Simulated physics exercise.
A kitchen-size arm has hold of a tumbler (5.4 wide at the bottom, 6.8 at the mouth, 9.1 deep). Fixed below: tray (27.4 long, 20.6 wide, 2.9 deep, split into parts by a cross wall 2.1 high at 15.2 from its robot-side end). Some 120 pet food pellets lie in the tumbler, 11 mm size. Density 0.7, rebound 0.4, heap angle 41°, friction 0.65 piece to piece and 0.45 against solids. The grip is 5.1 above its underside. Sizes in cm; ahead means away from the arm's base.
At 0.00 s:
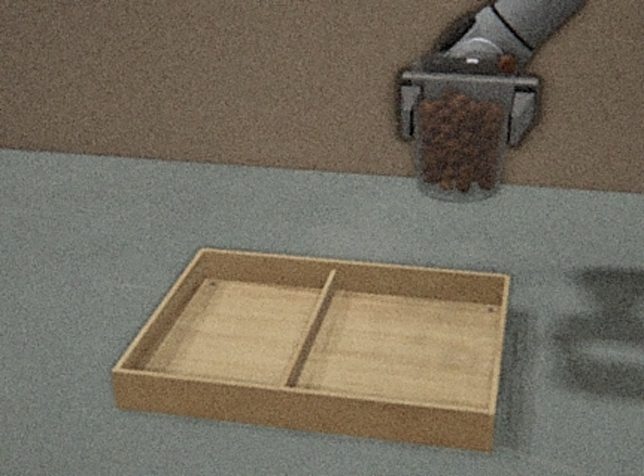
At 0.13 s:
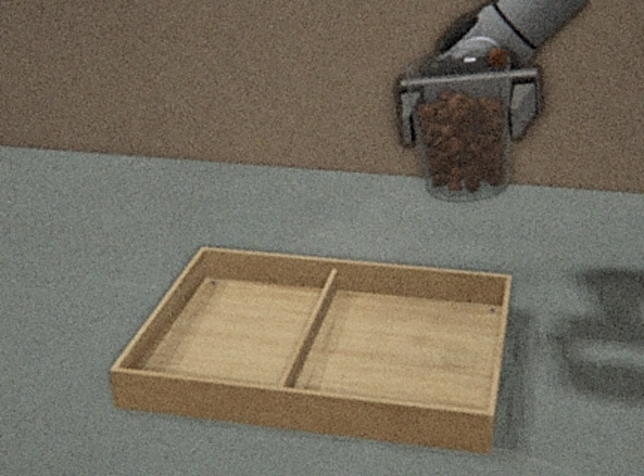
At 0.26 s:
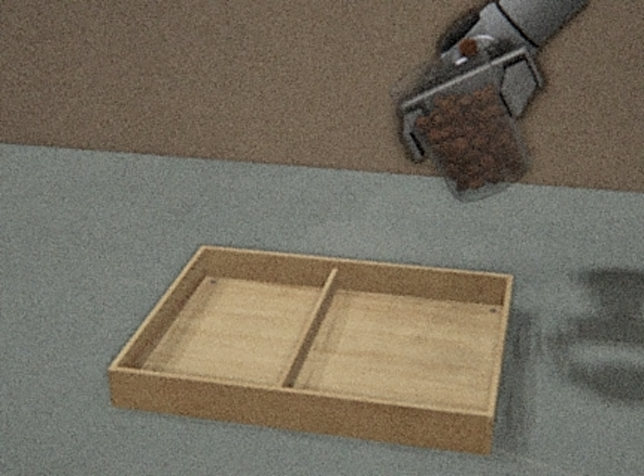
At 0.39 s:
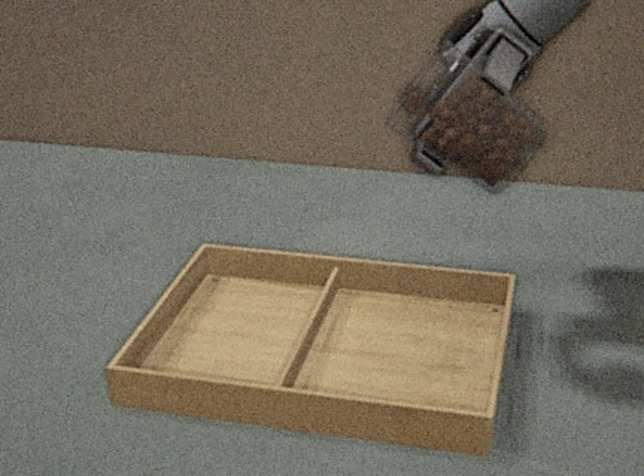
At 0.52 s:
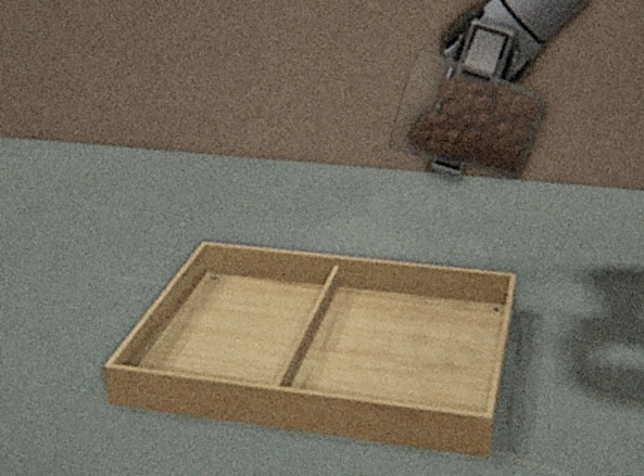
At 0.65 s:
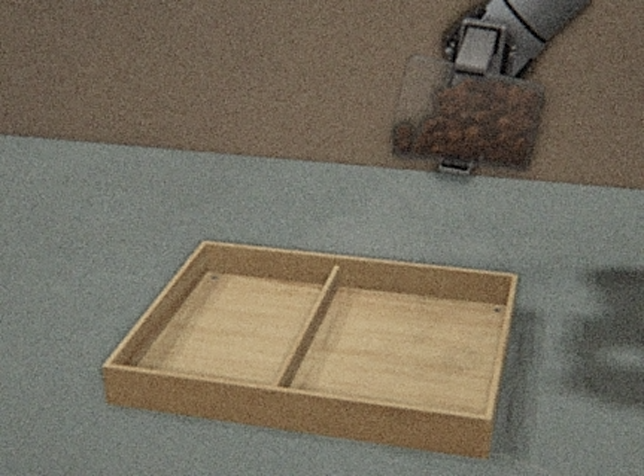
In this clip, a robotic arm holds a clear tumbler of brown pellets upright above a table with a divided wooden tray, then rotates the tumbler until it lies nearly sideways, the pellets shifting inside it.
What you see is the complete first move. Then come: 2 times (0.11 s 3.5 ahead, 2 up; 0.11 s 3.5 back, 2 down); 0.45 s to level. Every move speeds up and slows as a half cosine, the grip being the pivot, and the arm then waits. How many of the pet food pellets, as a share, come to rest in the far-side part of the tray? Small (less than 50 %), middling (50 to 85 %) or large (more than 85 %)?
In the far-side part of the tray the share is middling, 50 to 85 %.
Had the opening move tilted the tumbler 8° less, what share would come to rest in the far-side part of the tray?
Then about 30 per cent.
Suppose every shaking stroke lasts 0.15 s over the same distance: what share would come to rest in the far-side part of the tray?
In that case some 15 per cent.
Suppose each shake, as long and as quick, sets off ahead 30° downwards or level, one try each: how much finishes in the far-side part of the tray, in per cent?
Some 15 and 35 per cent.
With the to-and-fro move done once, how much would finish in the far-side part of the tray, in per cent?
It would be near 40 per cent.
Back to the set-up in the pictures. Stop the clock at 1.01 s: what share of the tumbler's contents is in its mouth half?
About 90 per cent.
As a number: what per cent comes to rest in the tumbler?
About 10 per cent.
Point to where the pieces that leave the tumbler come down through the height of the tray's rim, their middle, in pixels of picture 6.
Around (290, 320).
After 1.01 s, tilted 84° forward, highest piece 22 above the table; 49 in the far-side part, 43 in the tumbler, 28 in the robot-side part, 5 in flight or on a rim.
After 1.36 s, tilted 28° forward, highest piece 22 above the table; 72 in the far-side part, 39 in the robot-side part, 14 in the tumbler.
After 1.74 s, level, highest piece 17 above the table; 72 in the far-side part, 39 in the robot-side part, 14 in the tumbler.
After 2.79 s, level, highest piece 17 above the table; 72 in the far-side part, 39 in the robot-side part, 14 in the tumbler.
At rest, 72 in the far-side part, 39 in the robot-side part, 14 in the tumbler. That is 58 % in the far-side part of the tray.
